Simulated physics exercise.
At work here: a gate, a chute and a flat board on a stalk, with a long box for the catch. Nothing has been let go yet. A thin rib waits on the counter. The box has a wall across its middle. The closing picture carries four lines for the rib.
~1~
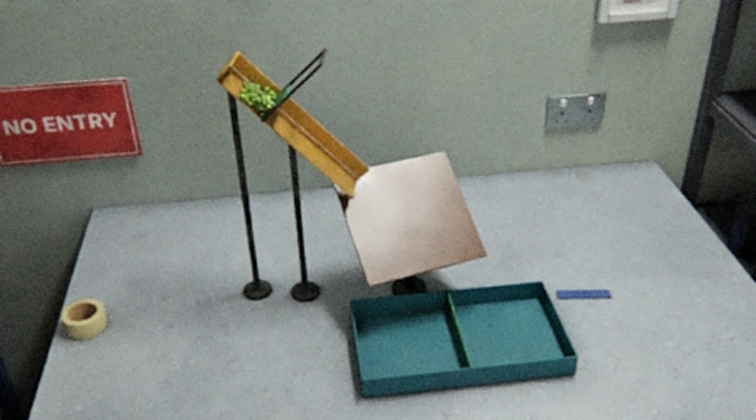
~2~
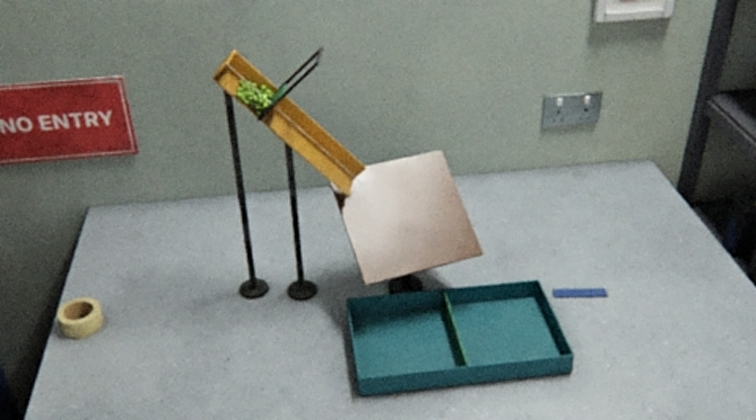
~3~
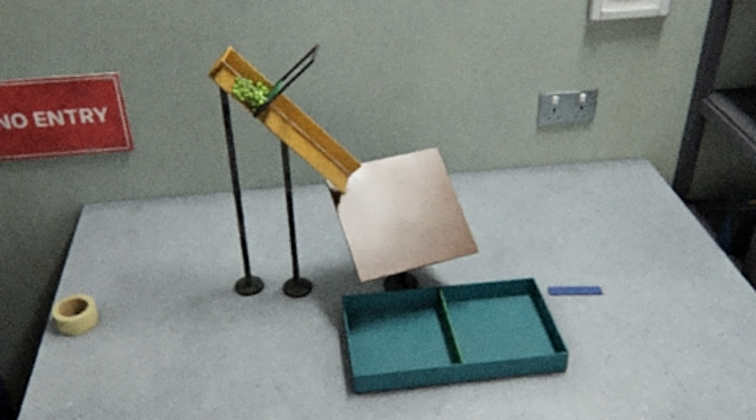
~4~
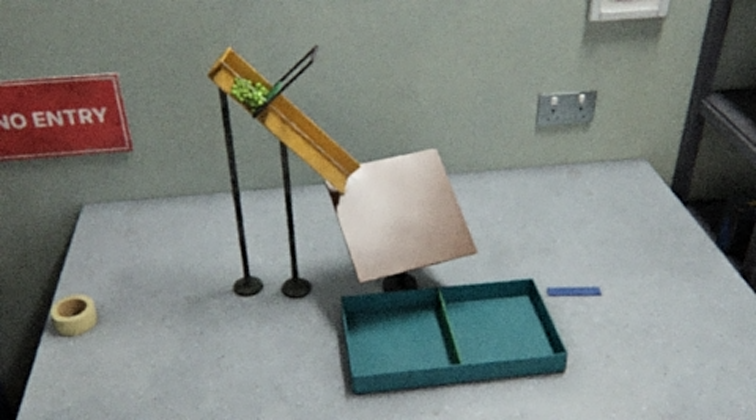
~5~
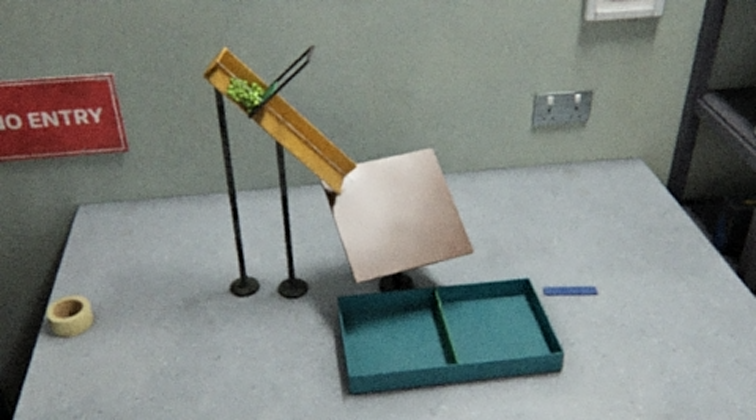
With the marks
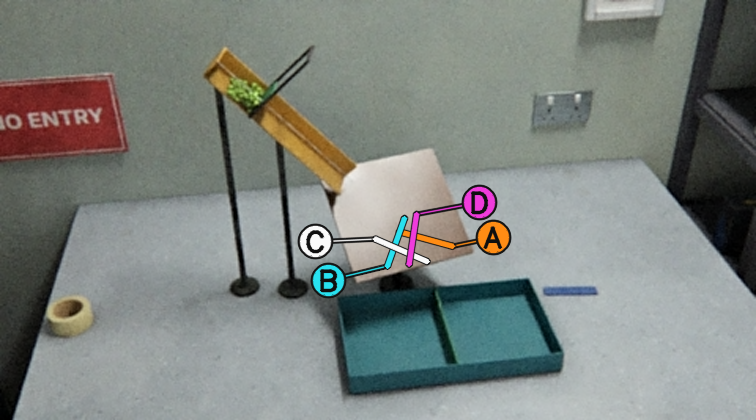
Camera drifting very slightly while green pellets sit still behind a gate on a sloping wooden chute above a tilted board and divided box.
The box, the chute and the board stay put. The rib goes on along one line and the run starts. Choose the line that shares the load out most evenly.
A works best here.
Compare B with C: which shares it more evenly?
That would be B.
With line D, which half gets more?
The left half.
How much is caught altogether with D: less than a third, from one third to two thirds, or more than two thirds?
It is more than two thirds.
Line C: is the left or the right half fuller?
The right half.
On the marked copy, line A from (399, 231) to (452, 246); line B from (404, 218) to (387, 266); line C from (375, 239) to (427, 261); line D from (416, 214) to (409, 264).
With A, of what is caught, close to a third in the left half, close to two thirds in the right.
With B, of what is caught, the bulk in the left half, a small share in the right.
With C, of what is caught, none at all in the left half, the whole lot in the right.
With D, of what is caught, the whole lot in the left half, none at all in the right.
